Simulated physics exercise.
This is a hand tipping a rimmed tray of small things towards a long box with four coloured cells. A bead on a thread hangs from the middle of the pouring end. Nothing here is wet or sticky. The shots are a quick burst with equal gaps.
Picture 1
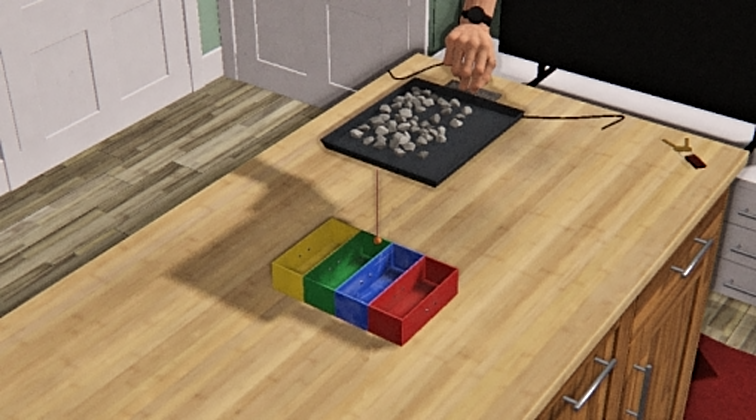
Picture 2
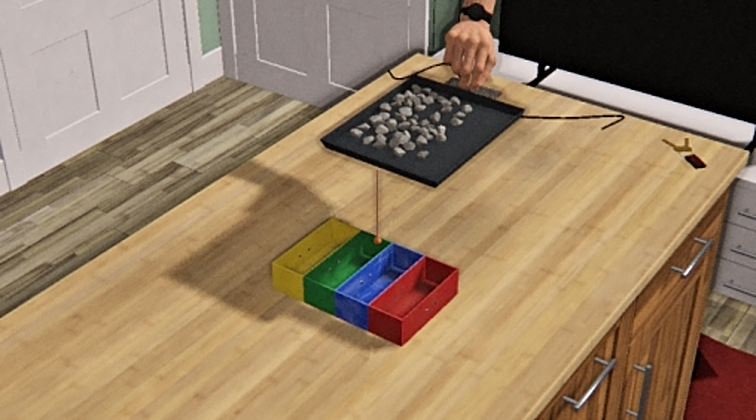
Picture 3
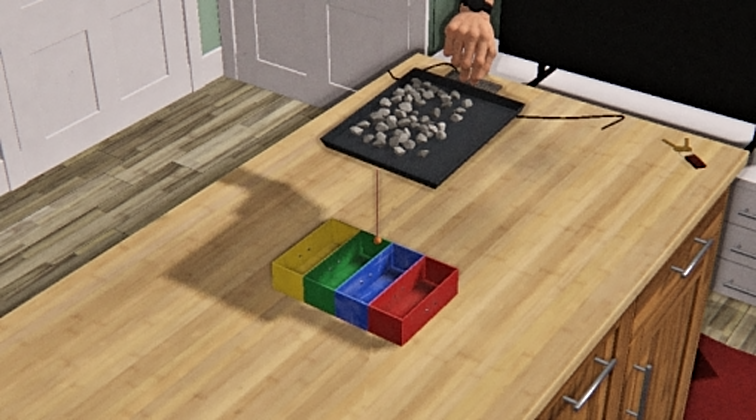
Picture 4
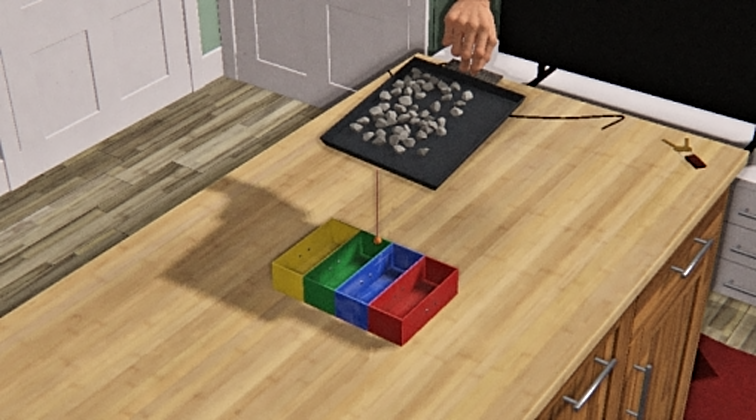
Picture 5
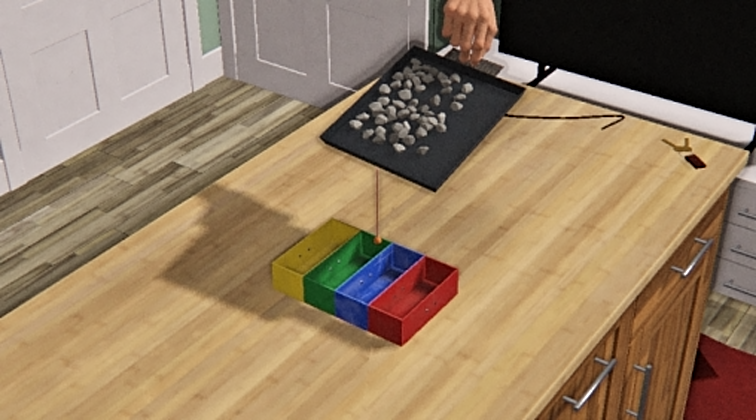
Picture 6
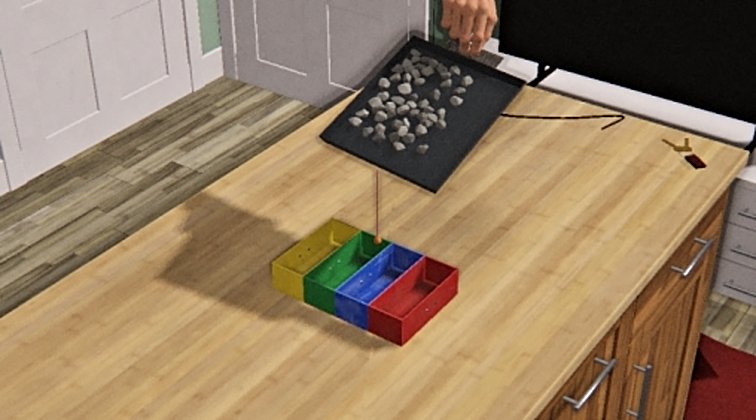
A hand raised the far side of a black tray of gravel bit by bit, slanting it more steeply above a box with yellow, green, blue and red cells, while the gravel stayed on it.
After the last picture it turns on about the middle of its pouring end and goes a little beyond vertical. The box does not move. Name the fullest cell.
Fullest: The red cell.
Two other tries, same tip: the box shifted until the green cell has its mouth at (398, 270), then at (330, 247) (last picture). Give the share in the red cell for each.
In turn 0 and 40 in a hundred.
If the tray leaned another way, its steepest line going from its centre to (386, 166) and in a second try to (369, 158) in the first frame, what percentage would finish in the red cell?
First some 20, then 0 per cent.
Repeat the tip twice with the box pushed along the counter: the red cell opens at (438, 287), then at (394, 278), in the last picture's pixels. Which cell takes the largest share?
First that blue cell, then the red cell.
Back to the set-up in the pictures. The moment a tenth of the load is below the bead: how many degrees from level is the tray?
At about 70°.
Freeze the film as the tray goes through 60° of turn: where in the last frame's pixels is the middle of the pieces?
Around (403, 169).
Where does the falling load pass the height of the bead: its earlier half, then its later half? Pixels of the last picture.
First near (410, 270), later near (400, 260).
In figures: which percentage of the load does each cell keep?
In per cent, yellow cell 0, green cell 10, blue cell 30 and red cell 60.
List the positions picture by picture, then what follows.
The first frame shows corners of the pouring end at (326, 139) and (436, 178), level; middle of the load at (412, 124), bits of gravel; bead on its thread at (378, 240); yellow cell at (288, 280); green cell at (319, 294); blue cell at (352, 308); red cell at (385, 323).
The second frame shows corners of the pouring end at (325, 139) and (435, 179), level; middle of the load at (412, 123).
The third frame shows corners of the pouring end at (325, 138) and (435, 180), tipped barely, lowest at the right corner; middle of the load at (412, 119).
The fourth frame shows corners of the pouring end at (325, 137) and (435, 182), tipped a little, lowest at the right corner; middle of the load at (412, 114).
The fifth frame shows corners of the pouring end at (325, 136) and (435, 185), tipped a little, lowest at the right corner; middle of the load at (411, 109).
The sixth frame shows corners of the pouring end at (324, 135) and (435, 187), tipped clearly, lowest at the right corner; middle of the load at (411, 105); yellow cell at (288, 280); green cell at (319, 294); blue cell at (352, 308); red cell at (385, 323).
Soon, tray tipped steeply; most on the tray; a small part falling or outside the box.
A while on, tray tipped right over; about a quarter on the tray; about a third in the red cell; about a quarter in the blue cell; a stray few in the green cell; a small part falling or outside the box.
Towards the end, tray tipped past a quarter turn; about half in the red cell; about a third in the blue cell; a small part in the green cell; a small part falling or outside the box.
Finally, tray tipped past a quarter turn; about half in the red cell; about a third in the blue cell; a small part in the green cell; none in the yellow cell; a small part outside the box.
